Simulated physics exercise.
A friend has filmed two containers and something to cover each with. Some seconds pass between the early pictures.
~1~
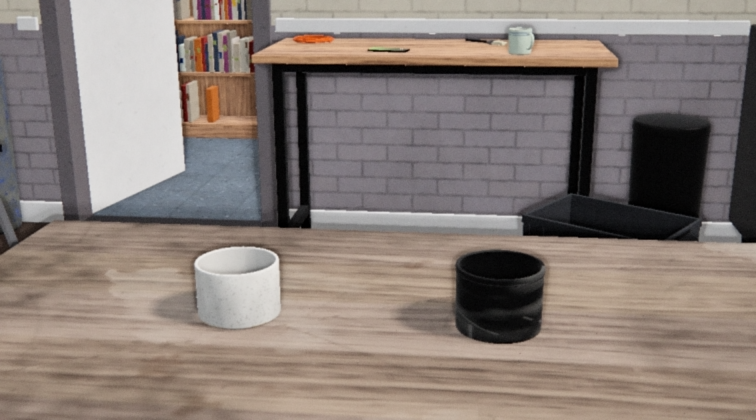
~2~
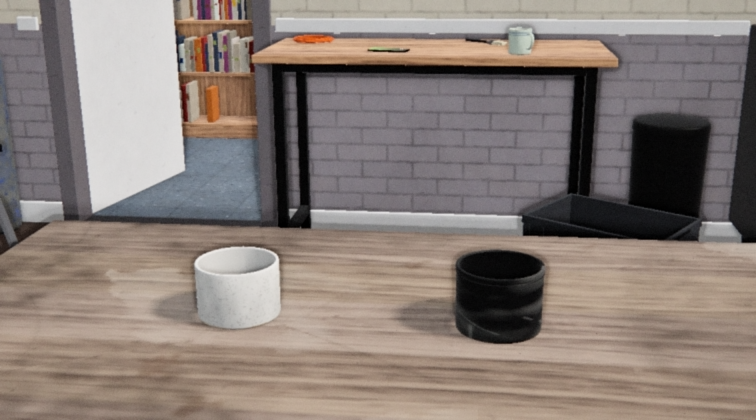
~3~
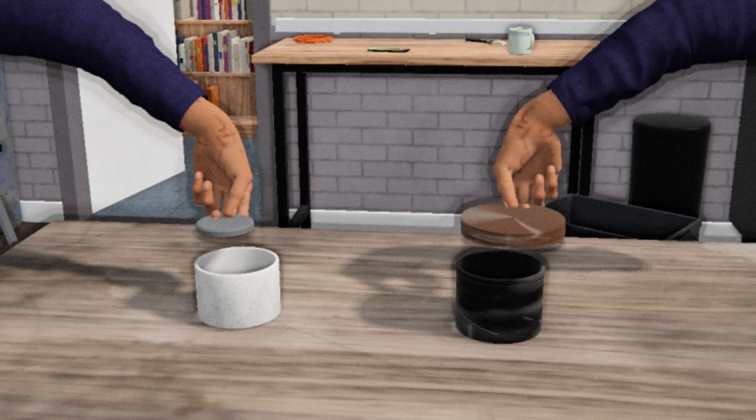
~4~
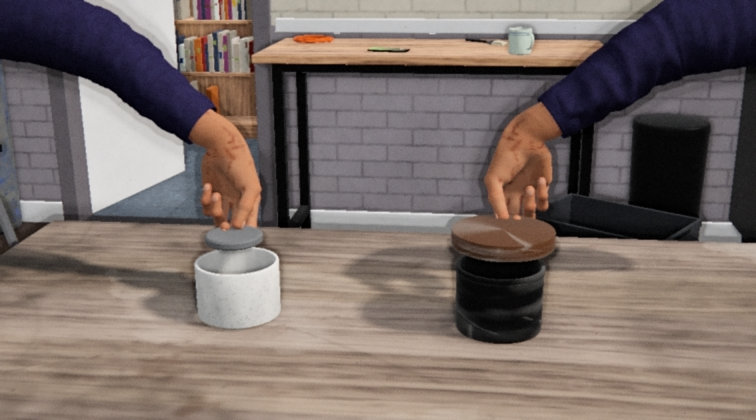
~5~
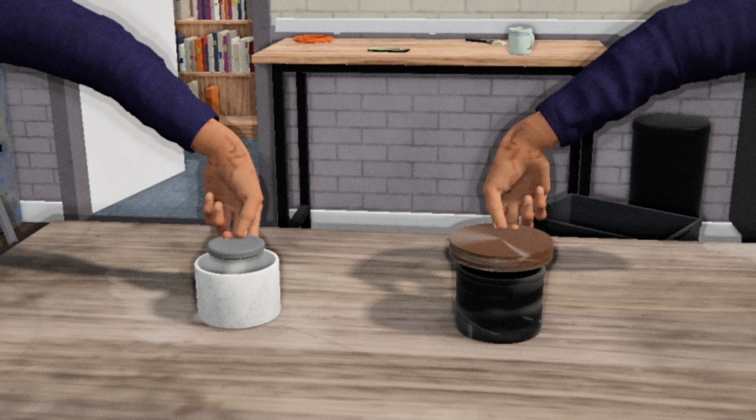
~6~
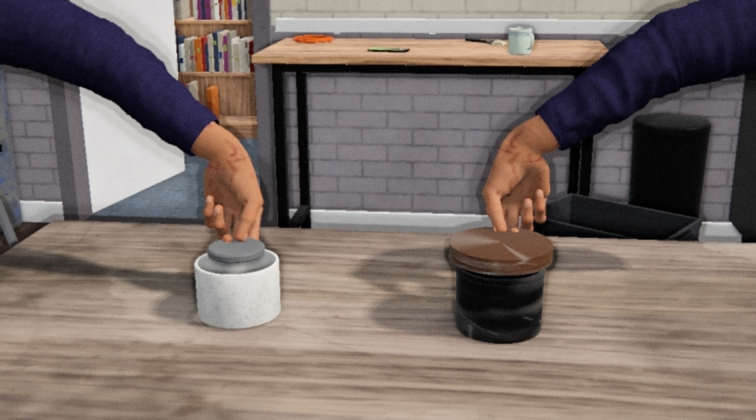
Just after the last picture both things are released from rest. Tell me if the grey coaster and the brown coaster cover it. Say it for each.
Outcome: The grey coaster slips past the rim, the brown coaster works as a lid.
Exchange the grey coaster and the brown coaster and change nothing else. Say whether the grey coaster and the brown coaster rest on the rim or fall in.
The grey coaster sinks inside, the brown coaster rests on the rim.
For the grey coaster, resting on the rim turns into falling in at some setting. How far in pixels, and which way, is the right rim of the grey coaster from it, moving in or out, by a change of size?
About 12 pixels right.
Then, 0.12 s on from there, grey coaster displaced a little near (237, 270); brown coaster moving near (501, 256).
In the end, the grey coaster falls in, near (239, 307); the brown coaster rests on the rim, near (501, 257).
